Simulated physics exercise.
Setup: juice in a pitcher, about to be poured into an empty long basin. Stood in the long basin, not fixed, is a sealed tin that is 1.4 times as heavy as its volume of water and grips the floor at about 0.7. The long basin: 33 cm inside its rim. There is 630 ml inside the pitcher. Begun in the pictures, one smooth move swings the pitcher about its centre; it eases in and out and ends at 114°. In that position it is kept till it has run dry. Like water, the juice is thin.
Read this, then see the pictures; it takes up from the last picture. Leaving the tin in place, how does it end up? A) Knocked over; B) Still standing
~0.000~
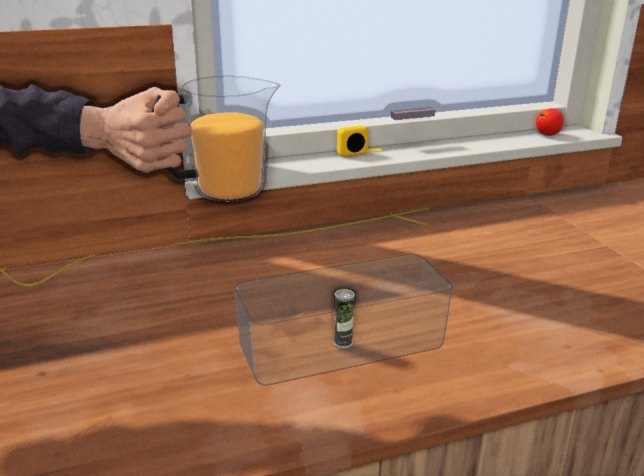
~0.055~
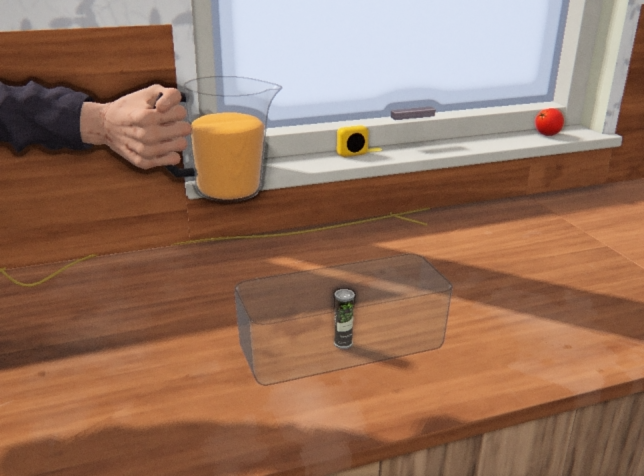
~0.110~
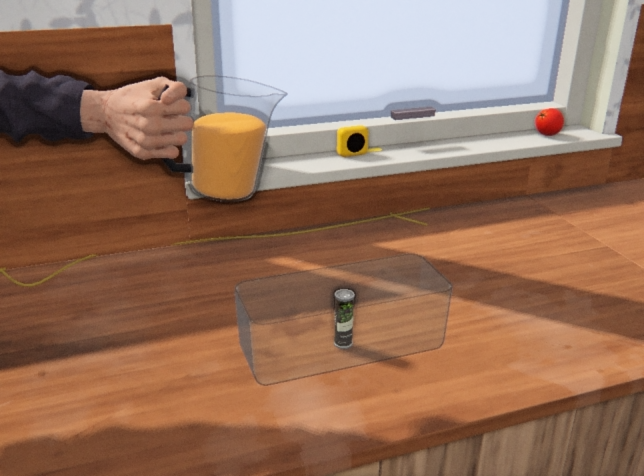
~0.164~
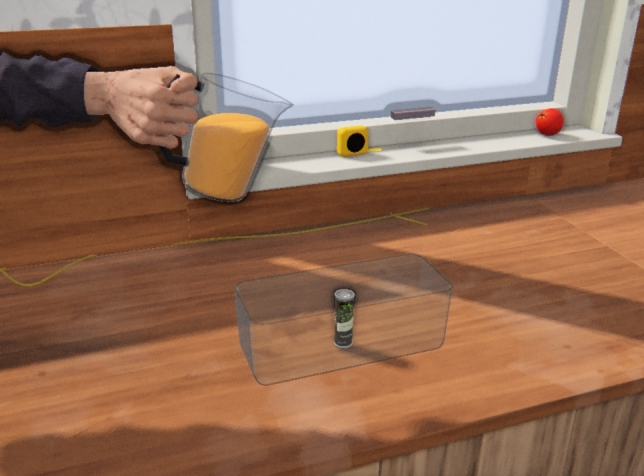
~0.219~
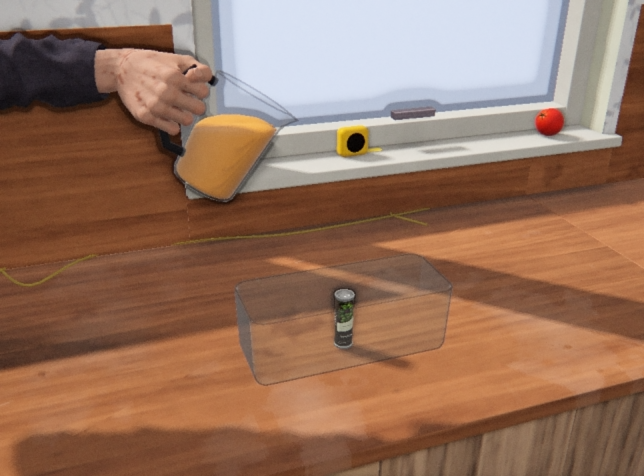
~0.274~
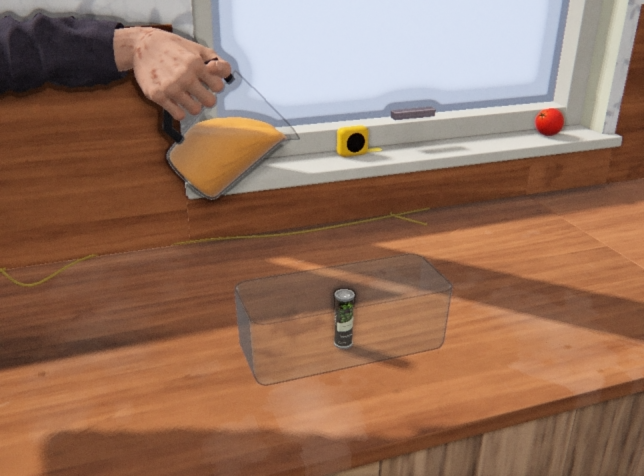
Knocked over (A).
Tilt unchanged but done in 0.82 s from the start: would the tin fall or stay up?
After the tilt, the tin has tipped over.
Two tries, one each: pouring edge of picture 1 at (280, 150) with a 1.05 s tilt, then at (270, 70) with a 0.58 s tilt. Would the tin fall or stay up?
Run one: It does not tip. Run two: It tumbles.
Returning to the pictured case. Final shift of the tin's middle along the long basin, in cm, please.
It finishes around 9.0 cm from where it began.
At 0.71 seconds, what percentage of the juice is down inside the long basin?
Close to 58 in a hundred.
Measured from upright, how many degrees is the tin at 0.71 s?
I'd say it is close to 10 degrees off upright.
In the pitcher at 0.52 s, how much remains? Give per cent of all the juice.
Around 58 percent.
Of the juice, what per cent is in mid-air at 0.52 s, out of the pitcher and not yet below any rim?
Roughly 40 %.
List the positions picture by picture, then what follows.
In the first picture, it leans 0°; its right rim is at (280, 83); the juice meets the walls at (190, 125) and (261, 119); the long basin's rim runs from (243, 305) to (436, 271); the tin's top is at (345, 297).
In the second picture, it leans 2°; its right rim is at (282, 85); the juice meets the walls at (190, 125) and (261, 119).
In the third picture, it leans 9°; its right rim is at (287, 92); the juice meets the walls at (192, 124) and (264, 120).
In the fourth picture, it leans 19°; its right rim is at (294, 103); the juice meets the walls at (194, 127) and (267, 121).
In the fifth picture, it leans 33°; its right rim is at (299, 119); the juice meets the walls at (189, 137) and (274, 124).
In the sixth picture, it leans 48°; its right rim is at (300, 138); the juice meets the walls at (171, 149) and (281, 129).
After 0.52 s the tilt is 109° and 57 per cent is still to pour; the tin stands where it began.
After 0.71 s the tilt is 114° and 10 per cent is still to pour; the tin leans 9°.
After 0.90 s the tilt is 114° and 0 per cent is still to pour; the tin lies on its side.
After 1.11 s the tilt is 114° and 0 per cent is still to pour; the tin lies on its side.
In the end the tin lies on its side.
